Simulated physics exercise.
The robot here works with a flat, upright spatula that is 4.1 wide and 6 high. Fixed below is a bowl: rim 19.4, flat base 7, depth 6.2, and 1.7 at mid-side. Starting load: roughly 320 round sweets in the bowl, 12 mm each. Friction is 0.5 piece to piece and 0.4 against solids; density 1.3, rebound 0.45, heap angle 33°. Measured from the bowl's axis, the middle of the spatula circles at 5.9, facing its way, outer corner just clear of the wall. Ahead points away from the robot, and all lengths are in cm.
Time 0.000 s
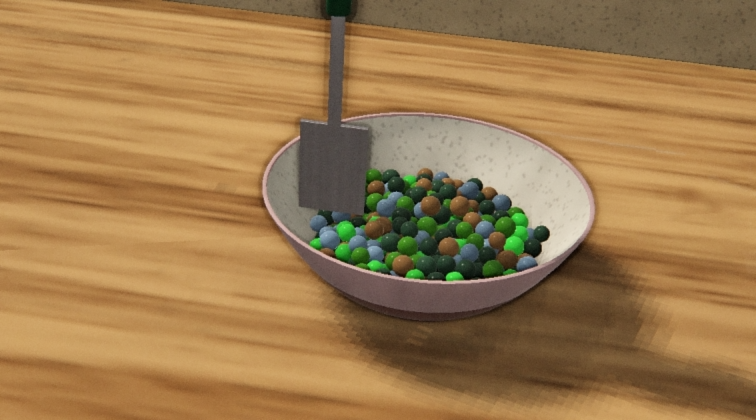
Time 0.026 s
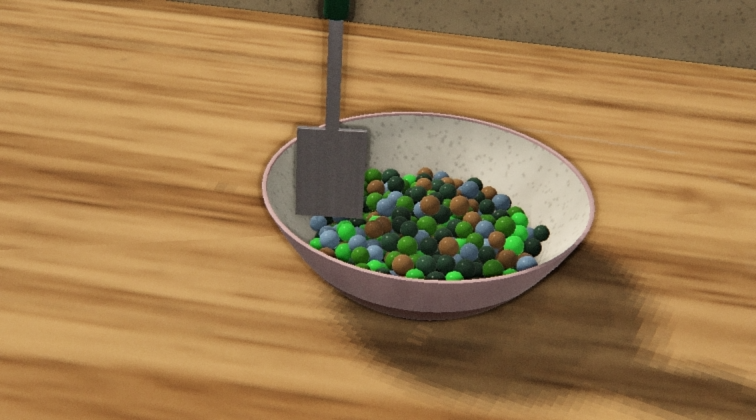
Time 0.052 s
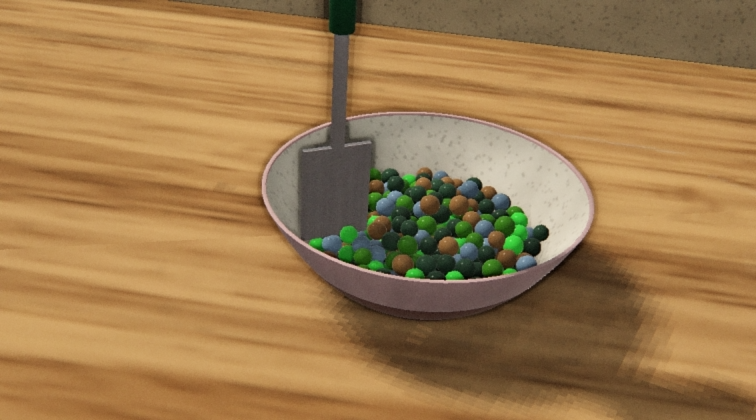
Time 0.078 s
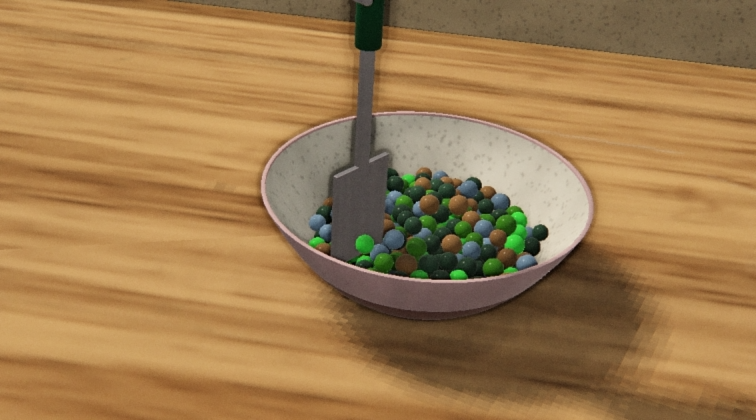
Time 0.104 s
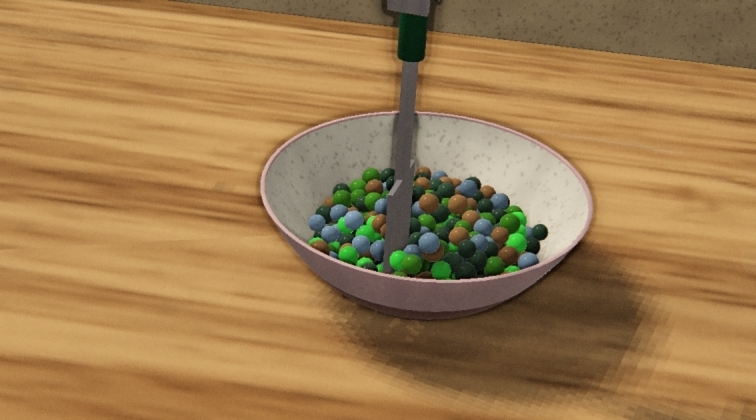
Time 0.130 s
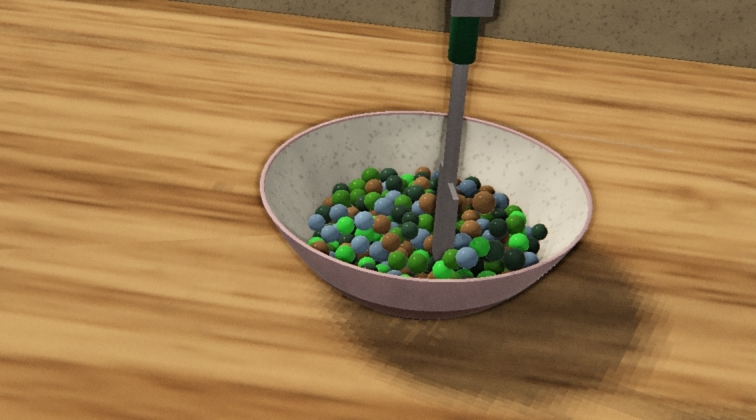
At the start, a flat metal spatula with a green grip hangs upright at the left side of a speckled bowl of small green, blue and brown balls. It lowers into the balls, then sweeps rightward through them while turning edge-on, nudging some aside, and is right of centre at the end.
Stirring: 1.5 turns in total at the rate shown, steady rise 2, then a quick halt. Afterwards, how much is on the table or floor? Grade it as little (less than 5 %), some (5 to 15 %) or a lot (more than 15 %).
Grade: Some, 5 to 15 %.
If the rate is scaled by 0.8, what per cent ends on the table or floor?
I'd say about 5 %.
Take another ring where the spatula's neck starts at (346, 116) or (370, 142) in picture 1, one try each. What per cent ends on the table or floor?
Near 20 and 25 in a hundred, one try each.
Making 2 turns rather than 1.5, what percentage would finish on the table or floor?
That would give some 10 percent.
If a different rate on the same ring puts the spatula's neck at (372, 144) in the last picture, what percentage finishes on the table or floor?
Roughly 0 percent of it.
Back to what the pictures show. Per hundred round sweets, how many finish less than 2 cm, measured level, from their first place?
I'd say something near 90 percent.
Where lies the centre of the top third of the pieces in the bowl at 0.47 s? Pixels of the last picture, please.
The centre lies near (421, 215) in the last picture.
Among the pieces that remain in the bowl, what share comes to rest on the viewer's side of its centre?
I'd put it near 45 per cent.
By 0.30 s, 272° round, highest piece 14 above the table; 300 in the bowl, 3 on the table or floor, 15 in flight or on the tool.
By 0.47 s, 78° round, highest piece 5 above the table; 296 in the bowl, 21 on the table or floor, 1 in flight or on the tool.
By 0.76 s, 180° round, highest piece 5 above the table; 296 in the bowl, 22 on the table or floor.
By 1.46 s, 180° round, highest piece 5 above the table; 296 in the bowl, 22 on the table or floor.
Final count, 296 in the bowl, 22 on the table or floor. That is 7 % on the table or floor.
